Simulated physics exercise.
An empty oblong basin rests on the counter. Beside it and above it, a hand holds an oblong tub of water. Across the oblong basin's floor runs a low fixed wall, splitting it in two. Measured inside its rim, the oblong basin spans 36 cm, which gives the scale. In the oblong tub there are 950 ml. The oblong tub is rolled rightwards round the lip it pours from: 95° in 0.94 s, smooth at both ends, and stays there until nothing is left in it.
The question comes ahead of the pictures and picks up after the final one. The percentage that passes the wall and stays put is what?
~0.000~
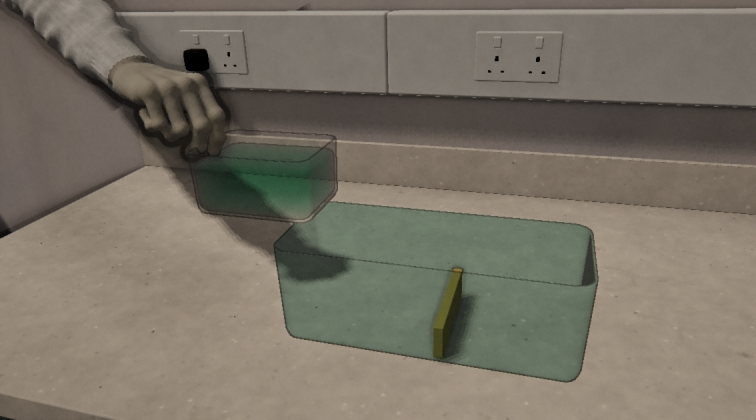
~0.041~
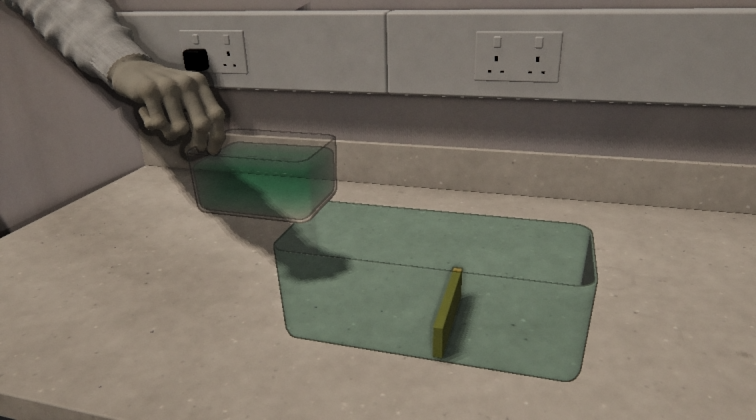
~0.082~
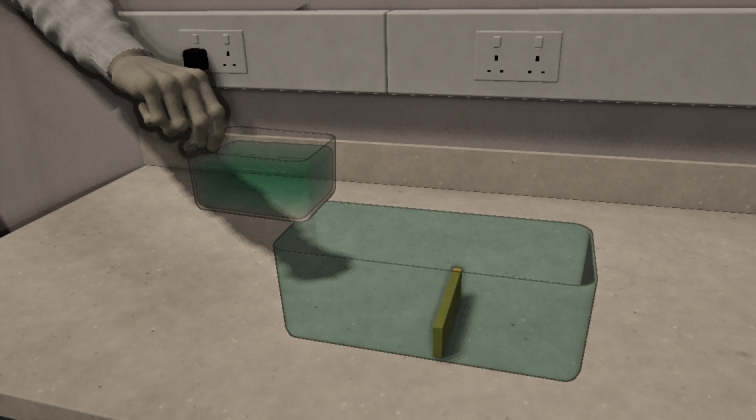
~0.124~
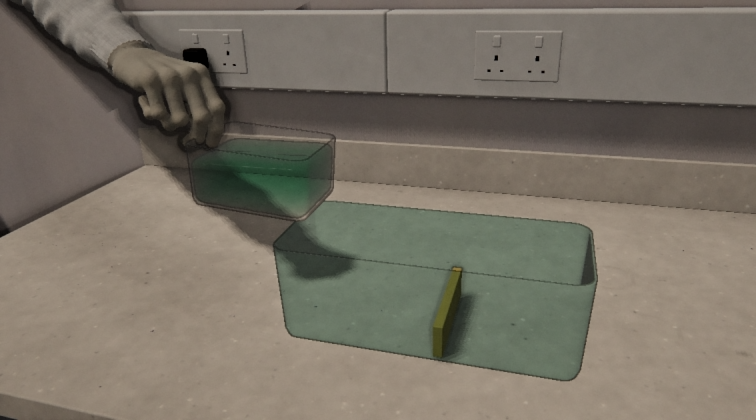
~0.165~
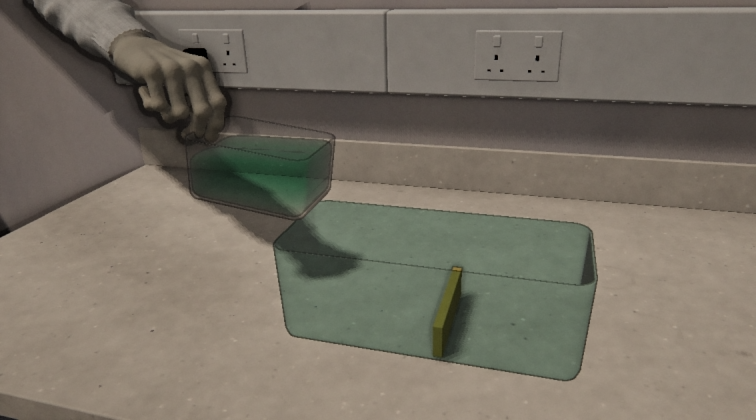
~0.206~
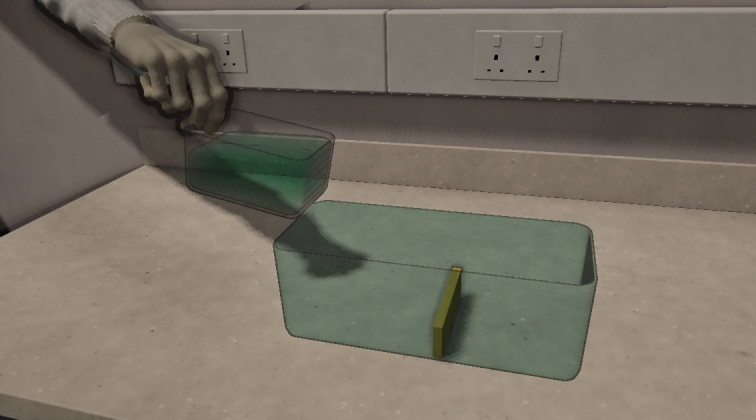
It is about 21 per cent.
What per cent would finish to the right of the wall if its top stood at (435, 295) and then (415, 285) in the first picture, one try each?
Roughly 35 per cent, then 55 per cent.
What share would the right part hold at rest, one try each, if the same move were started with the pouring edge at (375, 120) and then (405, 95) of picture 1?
70 and 80 %.
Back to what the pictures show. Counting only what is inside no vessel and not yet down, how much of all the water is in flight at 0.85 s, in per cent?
Near 16 percent.
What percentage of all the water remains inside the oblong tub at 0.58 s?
About 62 per cent.
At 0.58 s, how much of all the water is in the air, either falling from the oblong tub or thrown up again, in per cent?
Roughly 32 %.
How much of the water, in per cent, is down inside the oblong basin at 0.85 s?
It works out near 68 per cent.
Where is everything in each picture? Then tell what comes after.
In the first picture, tilt 0°; pouring edge (323, 150); surface from (214, 152) to (324, 160); the oblong basin's rim runs from (295, 224) to (594, 256); the wall's top is at (449, 297).
In the second picture, tilt 0°; pouring edge (322, 150); surface from (214, 152) to (323, 159).
In the third picture, tilt 2°; pouring edge (322, 150); surface from (213, 151) to (322, 157).
In the fourth picture, tilt 4°; pouring edge (322, 150); surface from (212, 148) to (322, 155).
In the fifth picture, tilt 7°; pouring edge (322, 149); surface from (211, 145) to (322, 152).
In the sixth picture, tilt 11°; pouring edge (321, 149); surface from (210, 140) to (322, 148).
After 0.58 s the tilt is 64° and 62 per cent is still to pour, 7 is left of the wall and 0 right of it.
After 0.85 s the tilt is 93° and 12 per cent is still to pour, 63 is left of the wall and 6 right of it.
After 1.13 s the tilt is 95° and 2 per cent is still to pour, 71 is left of the wall and 8 right of it.
After 1.44 s the tilt is 95° and 1 per cent is still to pour, 77 is left of the wall and 17 right of it.
In the end 74 per cent lies left of the wall, 21 right of it and 5 outside.
